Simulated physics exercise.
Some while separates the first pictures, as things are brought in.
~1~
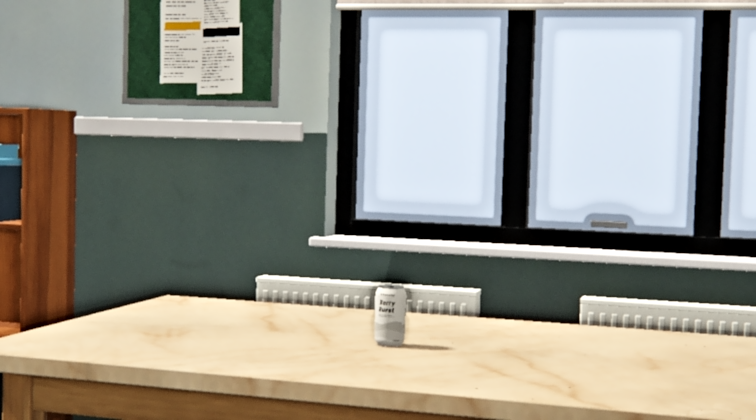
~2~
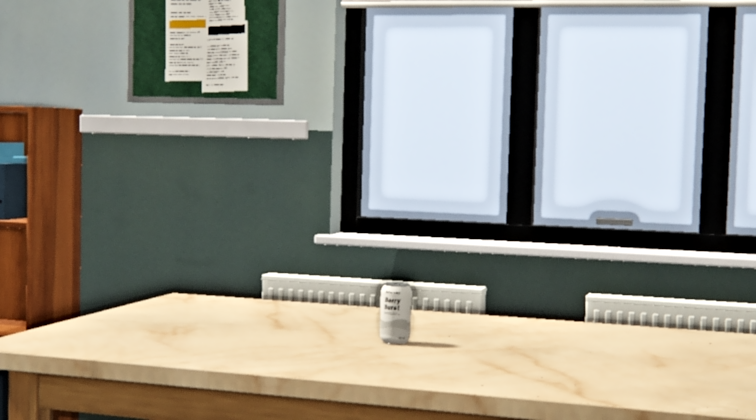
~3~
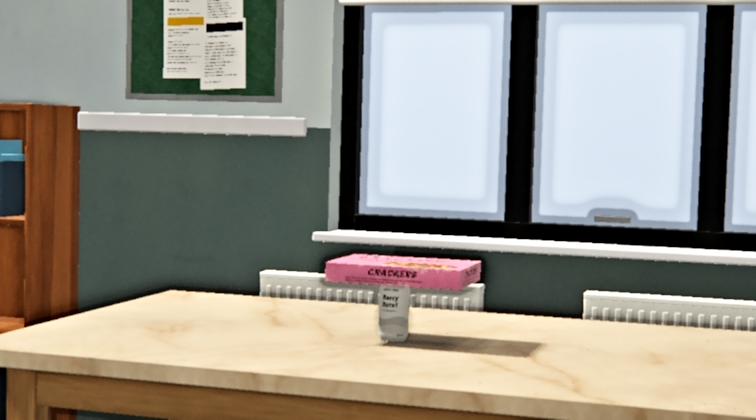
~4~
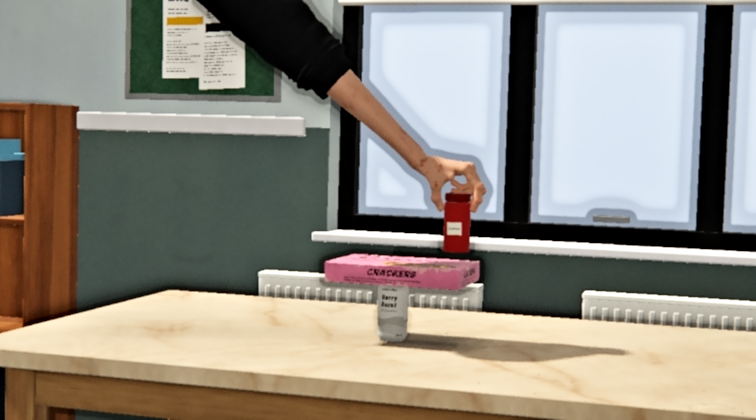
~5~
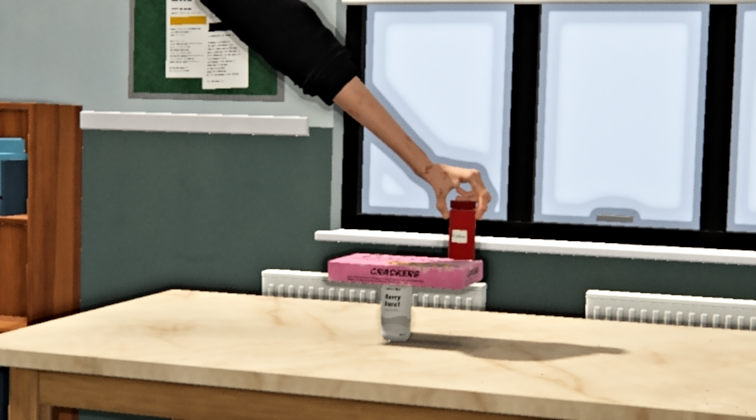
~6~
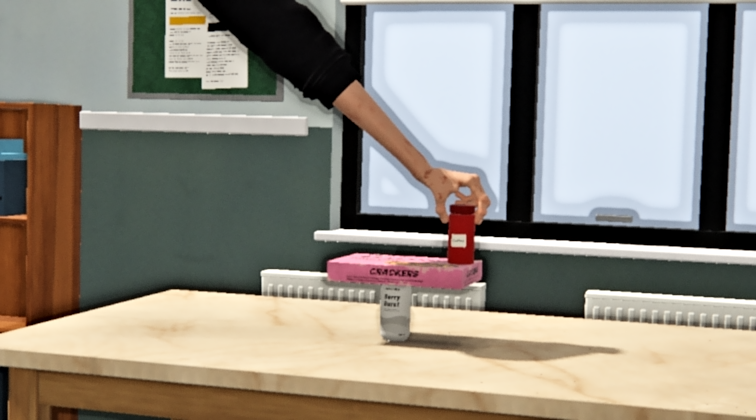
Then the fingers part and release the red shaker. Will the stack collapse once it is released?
The stack will not stay as built.
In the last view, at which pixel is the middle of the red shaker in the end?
Roughly at pixel (523, 335).
Then, 0.30 s later than the last frame, red shaker now fallen; pink packet tilted by 29°.
Then, 0.40 s later than the last frame, pink packet tilted by 59°.
Then, 0.70 s later than the last frame, pink packet tilted by 49°; white can tilted by 4°.
Then, 1.00 s later than the last frame, pink packet now fallen; white can tilted by 69°.
When it is over, fallen, pink packet and red shaker; lying over in the stack, white can. End places, in pixels of the last picture, red shaker near (523, 335). The stack gives way.
